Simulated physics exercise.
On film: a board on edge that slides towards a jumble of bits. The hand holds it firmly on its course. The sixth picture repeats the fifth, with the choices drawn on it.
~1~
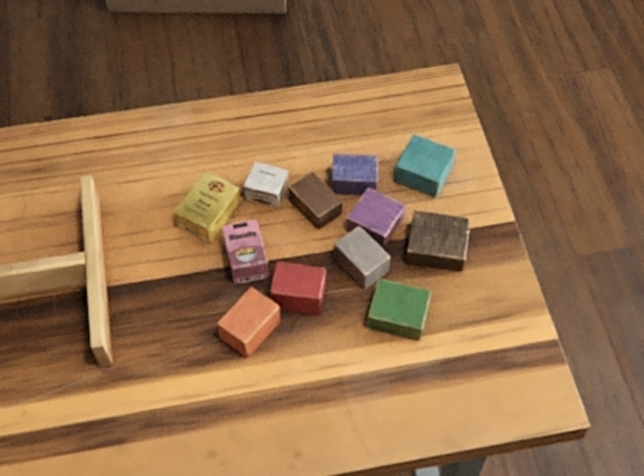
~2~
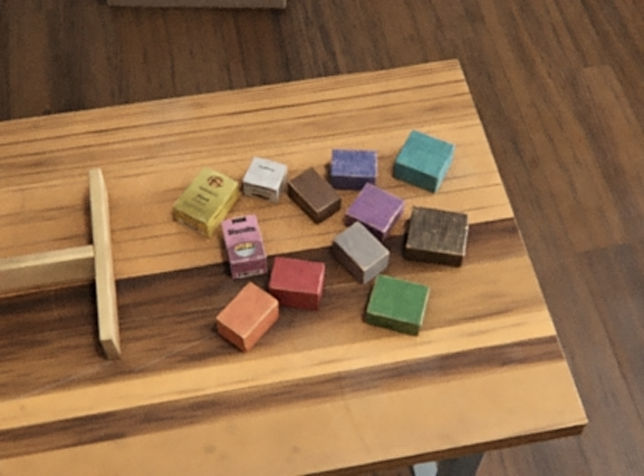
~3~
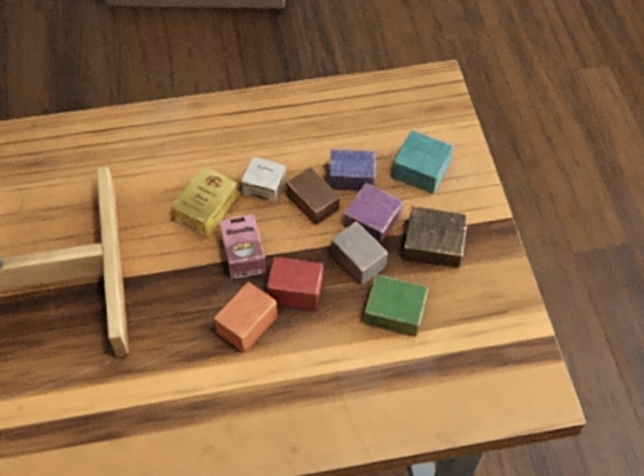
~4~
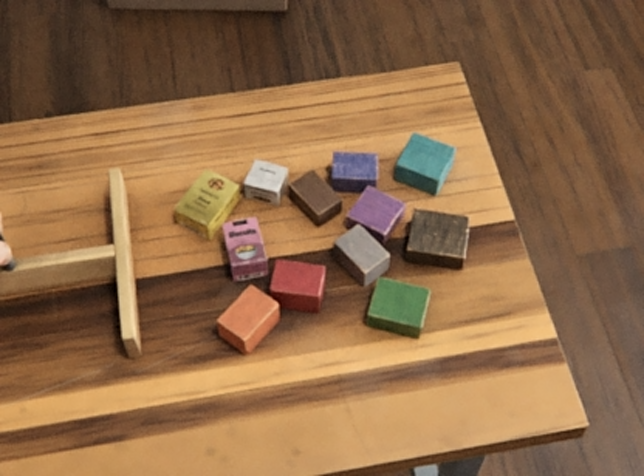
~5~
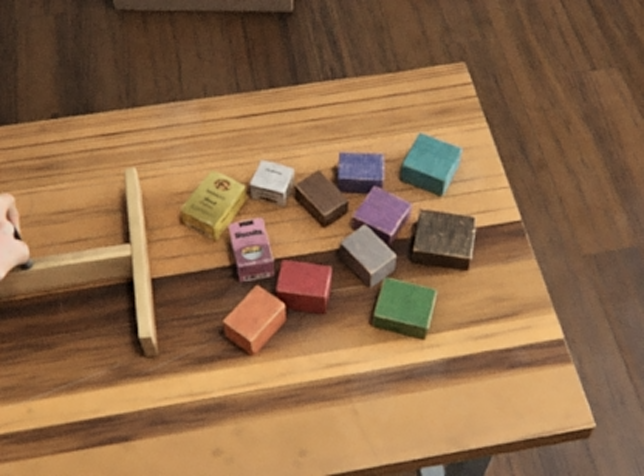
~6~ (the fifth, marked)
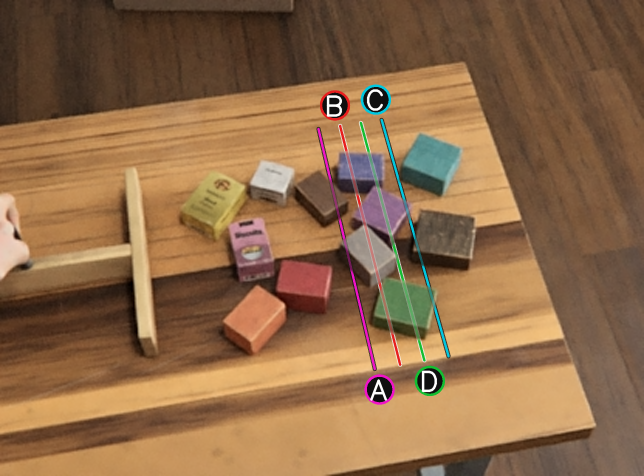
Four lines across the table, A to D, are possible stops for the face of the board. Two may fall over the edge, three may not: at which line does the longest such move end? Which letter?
Up to line C.
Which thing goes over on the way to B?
The turquoise block goes over.
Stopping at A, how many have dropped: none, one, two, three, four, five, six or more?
By then, none.
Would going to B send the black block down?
By then, no.
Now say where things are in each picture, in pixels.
The first picture shows grey block (362, 258); black block (438, 241); purple block (375, 218).
The second picture shows board (100, 249); green block (398, 305).
The third picture shows board (108, 247); orange block (246, 317).
The fourth picture shows board (121, 248); yellow packet (208, 204).
The fifth picture shows board (137, 248); brown block (322, 199); blue block (361, 173); pink packet (251, 250).
On the marked copy, A at (344, 239); B at (368, 236); C at (412, 229); D at (390, 232).
Taking C. A third of the way, board (238, 232); white packet (294, 180); blue block (366, 173).
Two thirds of the way, board (335, 217); turquoise block (482, 157); black block (463, 242).
When it is over, board (410, 206); turquoise block over the edge; blue block over the edge; two fallen.
As for the rest, A is within the limit but short; B is within the limit but short; D is within the limit but short.
